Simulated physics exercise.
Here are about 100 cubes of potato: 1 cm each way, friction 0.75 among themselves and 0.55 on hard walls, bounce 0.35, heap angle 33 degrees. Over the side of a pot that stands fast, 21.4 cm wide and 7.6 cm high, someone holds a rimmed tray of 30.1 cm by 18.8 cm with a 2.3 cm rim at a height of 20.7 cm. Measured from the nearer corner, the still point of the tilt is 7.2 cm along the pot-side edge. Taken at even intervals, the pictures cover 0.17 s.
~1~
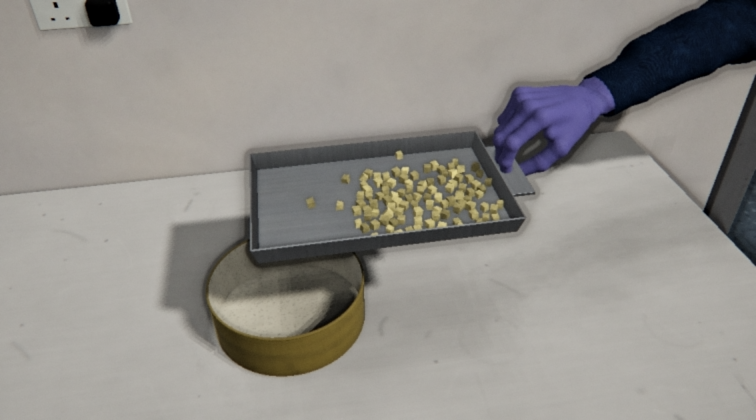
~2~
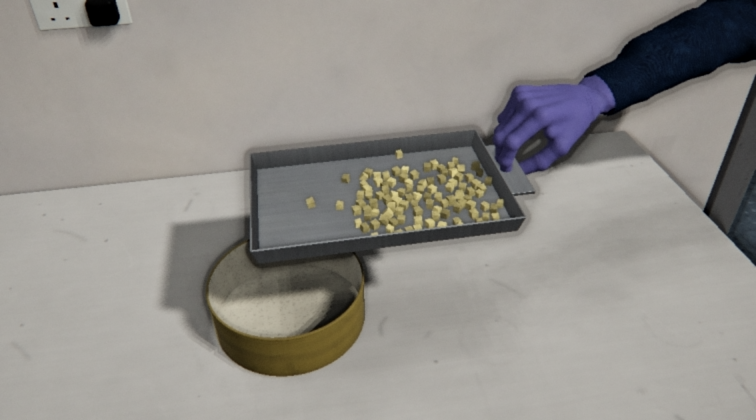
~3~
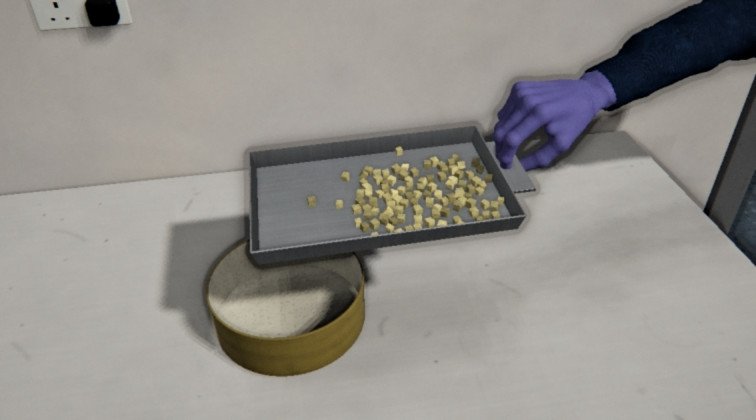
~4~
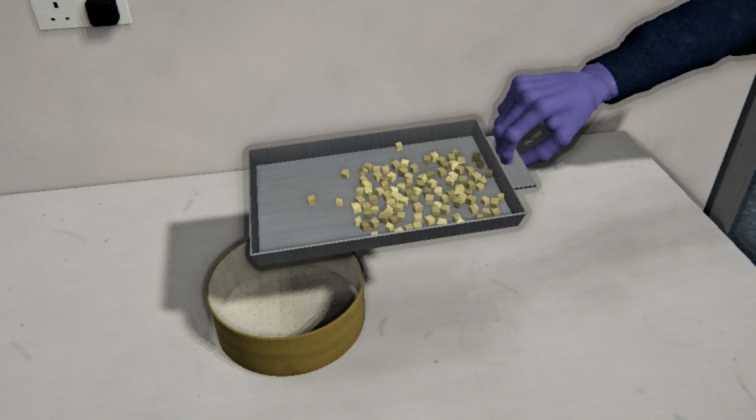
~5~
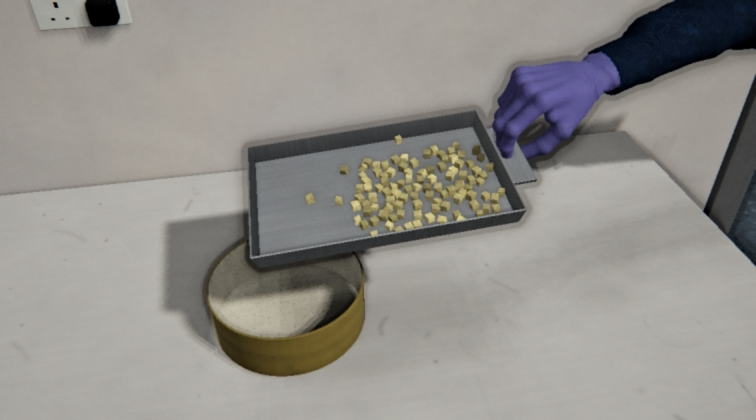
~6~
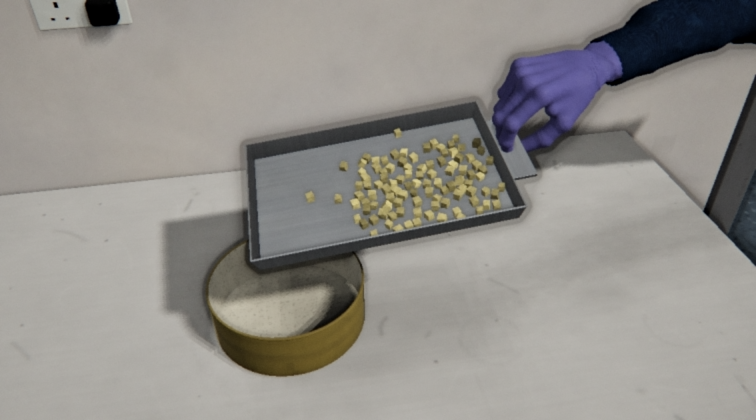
A purple-gloved hand in a dark blue sleeve slowly tilts a grey rimmed tray, its left side dipping slightly and its right side rising, while the camera and the pale cubes stay still. The view looks down on a whitish table against a plain wall with a socket at upper left. The yellowish cubes cluster on the tray's right, above and beside a round, ochre-sided pot.
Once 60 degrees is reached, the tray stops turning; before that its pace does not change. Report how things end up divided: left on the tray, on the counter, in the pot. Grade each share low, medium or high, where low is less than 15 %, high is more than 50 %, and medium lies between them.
Shares - left on the tray: High, counter: Medium, pot: Low.
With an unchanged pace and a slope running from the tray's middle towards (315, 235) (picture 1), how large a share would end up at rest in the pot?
Roughly 0 per cent.
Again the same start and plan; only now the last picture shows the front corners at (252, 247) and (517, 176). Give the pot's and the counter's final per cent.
Split: Pot = 10, counter = 40.
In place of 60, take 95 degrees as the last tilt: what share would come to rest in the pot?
I'd say close to 20 percent.
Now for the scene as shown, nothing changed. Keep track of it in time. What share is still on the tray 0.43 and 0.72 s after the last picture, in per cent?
Around 100 first, about 80 after.
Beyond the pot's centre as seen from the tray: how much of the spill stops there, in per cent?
Around 80 per cent, give or take.
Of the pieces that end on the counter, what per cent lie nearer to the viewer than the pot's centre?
Roughly 100 percent of the spill.
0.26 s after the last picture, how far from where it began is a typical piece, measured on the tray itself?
It has moved some 0 cm from its start.
Then, 0.26 s after the last picture, tilt 36 degrees; the tray holds 100 %, the pot 0 %.
Then, 0.43 s after the last picture, tilt 52 degrees; the tray holds 100 %, the pot 0 %.
Then, 0.72 s after the last picture, tilt 60 degrees; the tray holds 80 %, the pot 0 %.
In the end, tray 65 %, counter 35 %, pot 0 %.
